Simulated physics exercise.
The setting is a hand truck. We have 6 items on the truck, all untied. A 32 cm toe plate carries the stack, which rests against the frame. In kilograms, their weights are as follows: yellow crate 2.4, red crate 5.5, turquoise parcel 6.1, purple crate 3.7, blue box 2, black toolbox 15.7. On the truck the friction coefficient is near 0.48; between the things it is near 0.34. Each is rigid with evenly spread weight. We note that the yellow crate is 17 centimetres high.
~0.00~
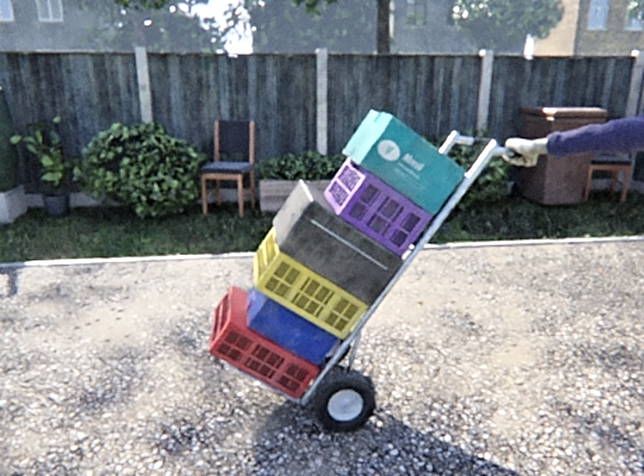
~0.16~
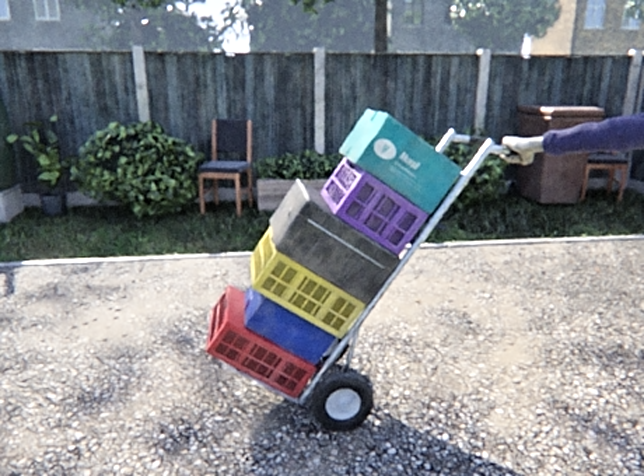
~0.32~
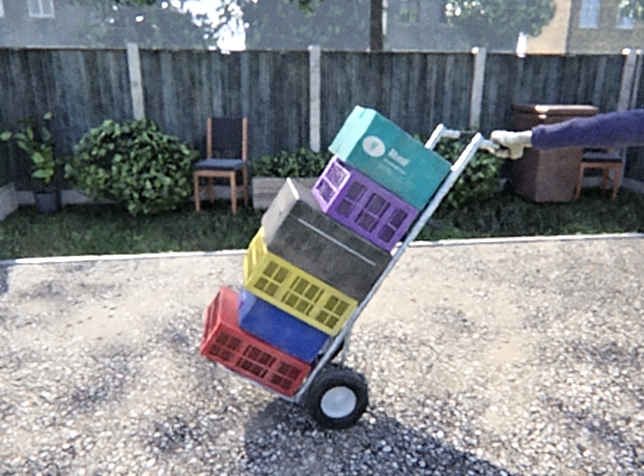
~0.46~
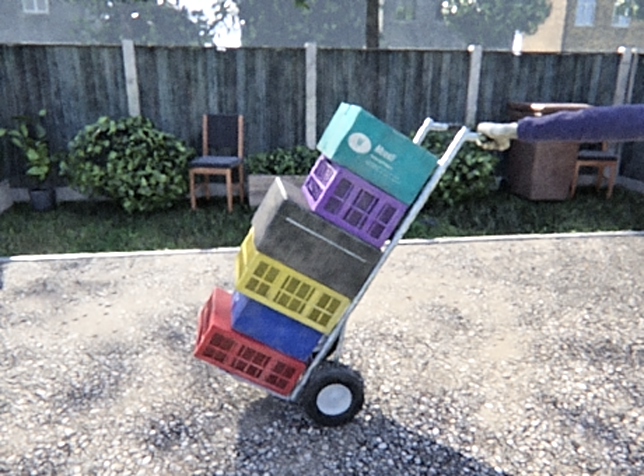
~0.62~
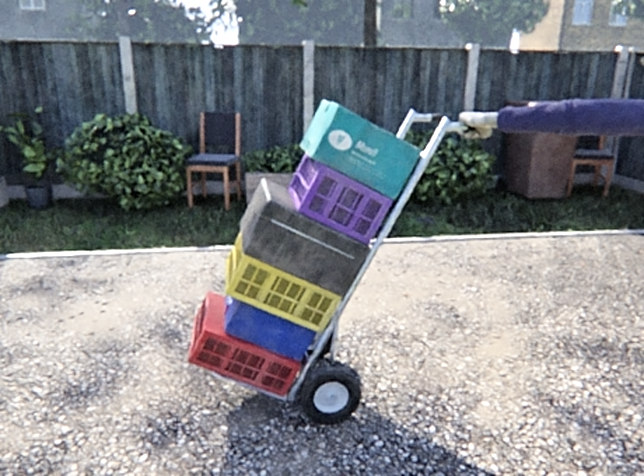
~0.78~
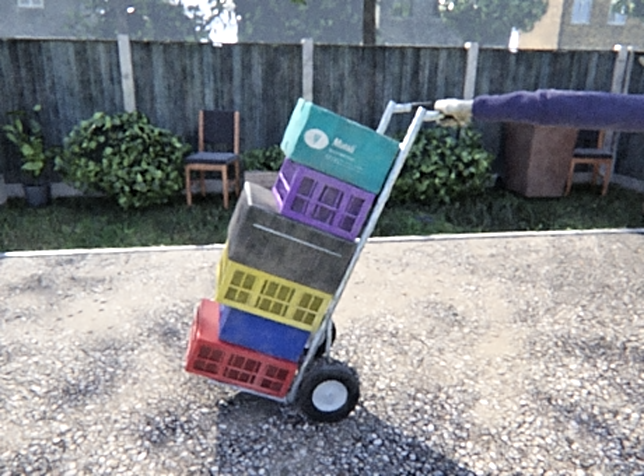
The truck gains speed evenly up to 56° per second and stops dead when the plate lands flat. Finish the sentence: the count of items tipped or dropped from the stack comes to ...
The count of items tipped or gone comes to nothing at all.
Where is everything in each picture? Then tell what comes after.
In the first picture, 35° short of upright; yellow crate (308, 280); red crate (263, 339).
In the second picture, 35° short of upright; blue box (289, 314); black toolbox (331, 239).
In the third picture, 33° short of upright; turquoise parcel (387, 157); purple crate (362, 201).
In the fourth picture, 31° short of upright; blue box (276, 313); black toolbox (313, 236).
In the fifth picture, 27° short of upright; turquoise parcel (358, 148); purple crate (337, 195).
In the sixth picture, 23° short of upright; yellow crate (272, 280); red crate (241, 346).
By 1.38 s, truck upright; yellow crate rocked 3° off its seat near (234, 305); turquoise parcel rocked 3° off its seat; purple crate rocked 3° off its seat.
By 1.88 s, truck upright; yellow crate rocked 5° off its seat near (230, 305); red crate rocked 5° off its seat near (238, 373); turquoise parcel rocked 5° off its seat.
When it is over (2.5 s), all 6 within 10 cm of the start. In the last view, yellow crate near (239, 306), red crate near (239, 374).
